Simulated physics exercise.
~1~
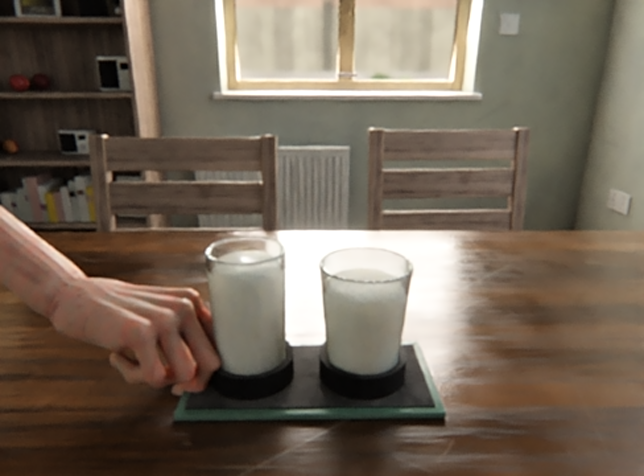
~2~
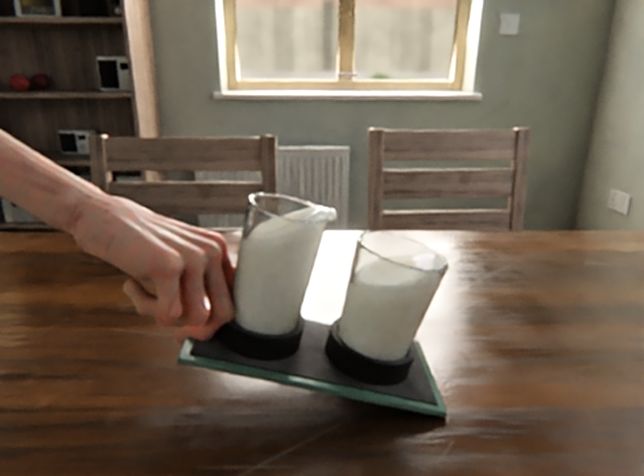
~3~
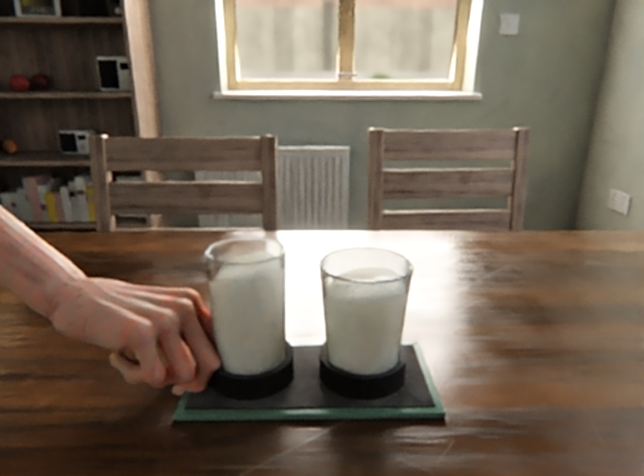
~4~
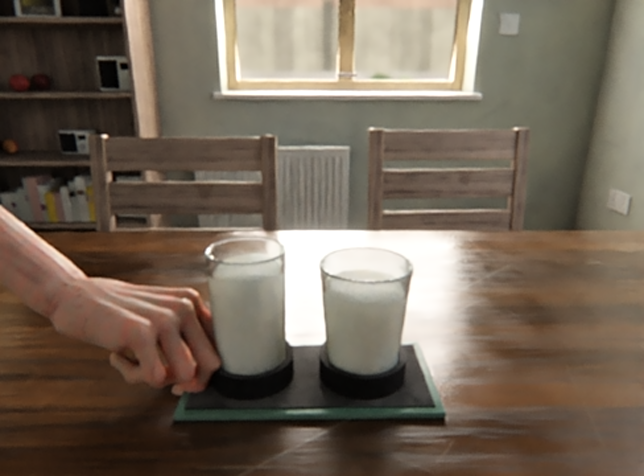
On a wooden dining table, a hand tilting a tray holding two glasses of milk, then lowering it flat, both glasses upright.
